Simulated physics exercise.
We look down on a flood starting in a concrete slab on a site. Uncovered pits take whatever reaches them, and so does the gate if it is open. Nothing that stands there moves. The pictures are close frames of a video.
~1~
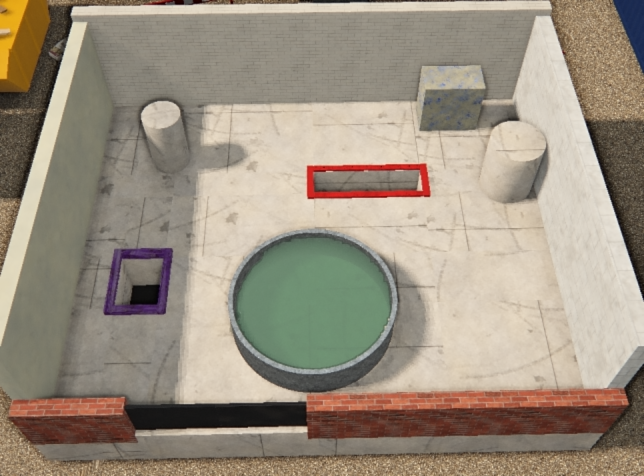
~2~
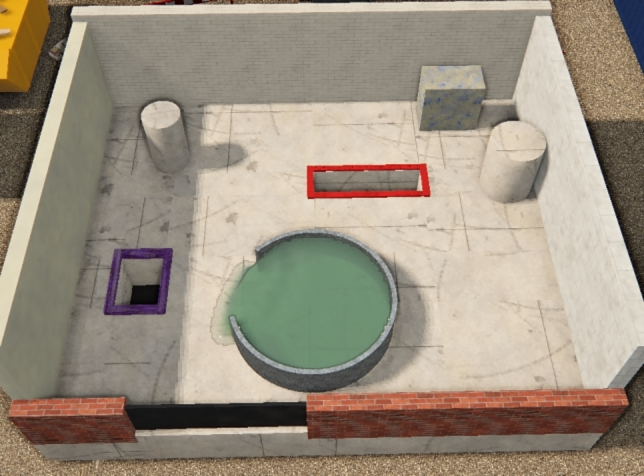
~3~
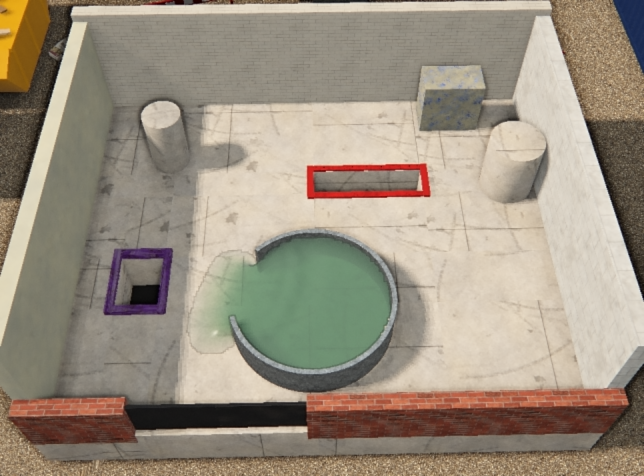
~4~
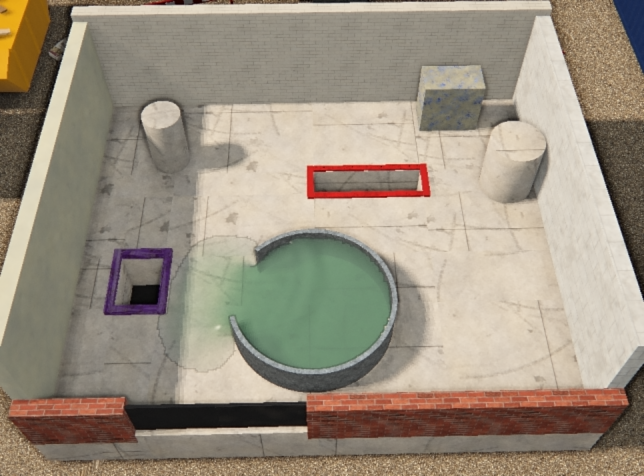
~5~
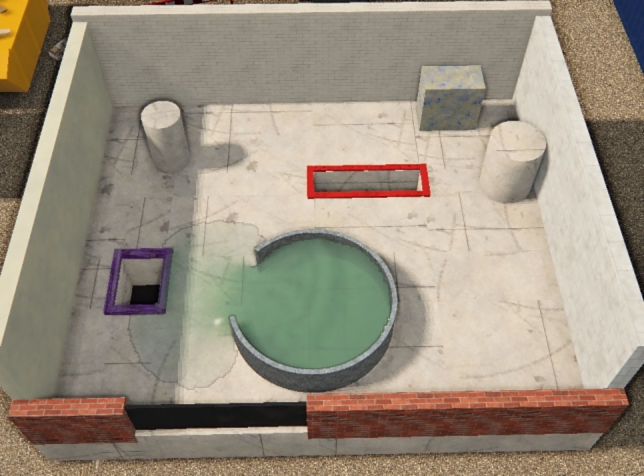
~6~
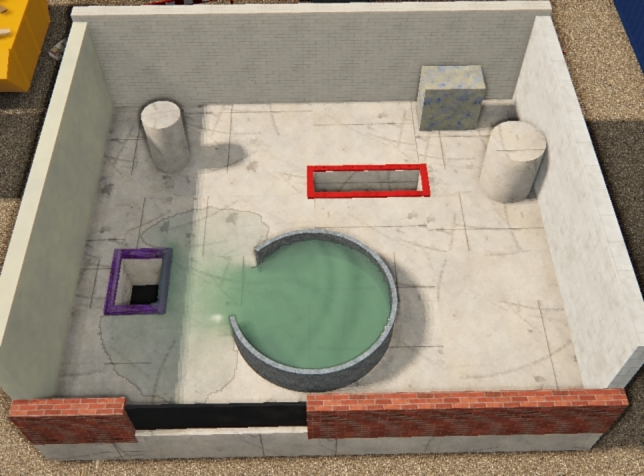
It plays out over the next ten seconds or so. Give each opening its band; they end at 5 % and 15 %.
One by one: The gate takes under 5 %; the purple pit takes over 15 %; the red pit takes under 5 %.
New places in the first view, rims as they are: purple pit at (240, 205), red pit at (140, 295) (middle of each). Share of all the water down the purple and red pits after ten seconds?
In per cent: Purple 0, red 30.
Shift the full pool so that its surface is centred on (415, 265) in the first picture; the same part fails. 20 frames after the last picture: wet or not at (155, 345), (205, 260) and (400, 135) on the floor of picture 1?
In that order: Flooded, awash, dry.
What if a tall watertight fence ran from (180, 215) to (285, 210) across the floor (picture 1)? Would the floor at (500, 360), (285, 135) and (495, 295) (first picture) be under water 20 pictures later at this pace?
As listed: Clear, clear, no water.
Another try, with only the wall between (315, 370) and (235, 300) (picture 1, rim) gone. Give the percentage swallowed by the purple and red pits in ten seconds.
Per cent: Purple 8, red 0.
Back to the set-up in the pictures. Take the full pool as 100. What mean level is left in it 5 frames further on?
About 72 per cent.
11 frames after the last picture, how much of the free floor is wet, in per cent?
About 25 per cent.
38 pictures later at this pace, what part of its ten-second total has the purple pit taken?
Close to 95 %.
A moment on, water covers 20 % of the floor; the gate 0 %, the purple pit 5 %, the red pit 0 %.
Next, water covers 25 % of the floor; the gate 0 %, the purple pit 10 %, the red pit 0 %.
Then, water covers 35 % of the floor; the gate 0 %, the purple pit 15 %, the red pit 0 %.
Later, water covers 55 % of the floor; the gate 0 %, the purple pit 18 %, the red pit 0 %.
In the end, water covers 75 % of the floor; the gate 0 %, the purple pit 19 %, the red pit 0 %.
